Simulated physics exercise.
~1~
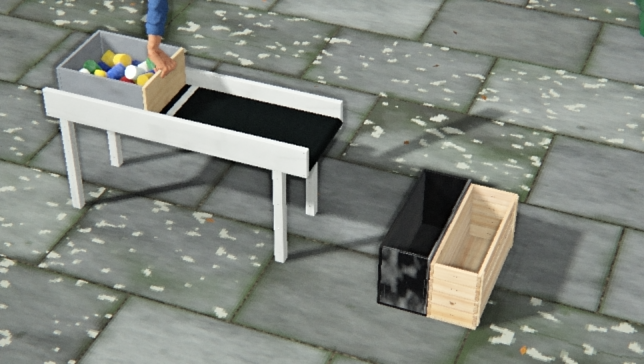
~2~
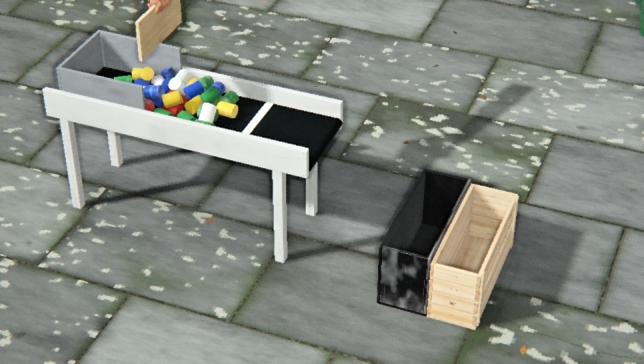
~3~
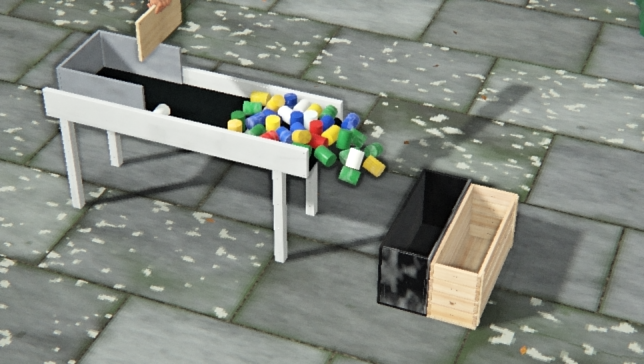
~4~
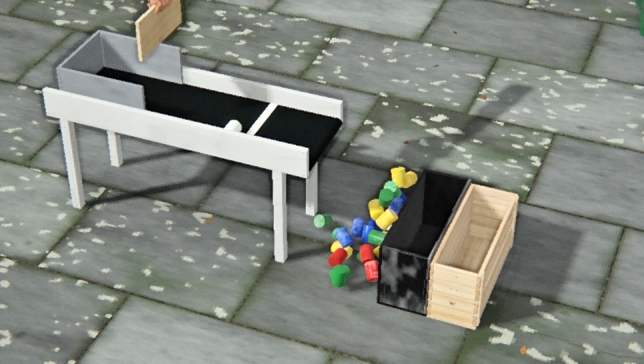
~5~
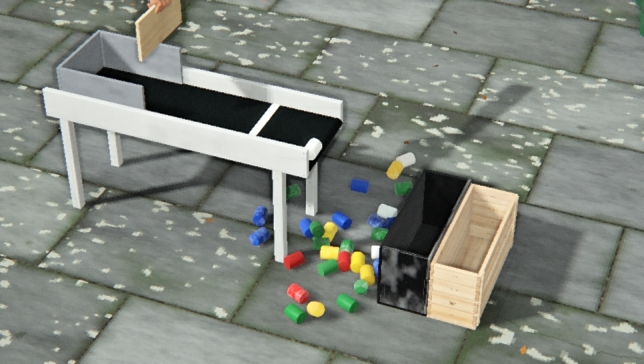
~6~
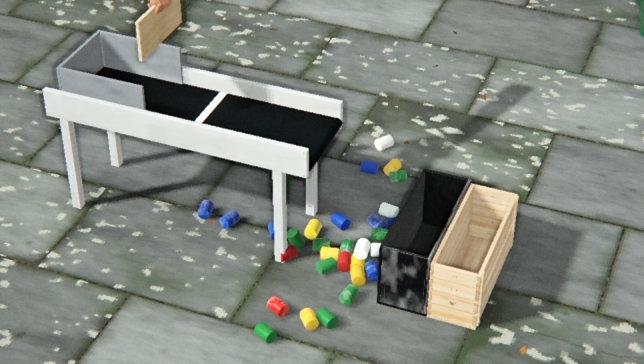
On a grey paved floor, a hand lifted a wooden gate and a belt carried a heap of colourful little jars rightward out of a grey pen and off its end, where nearly all landed and scattered on the ground short of the black tub.
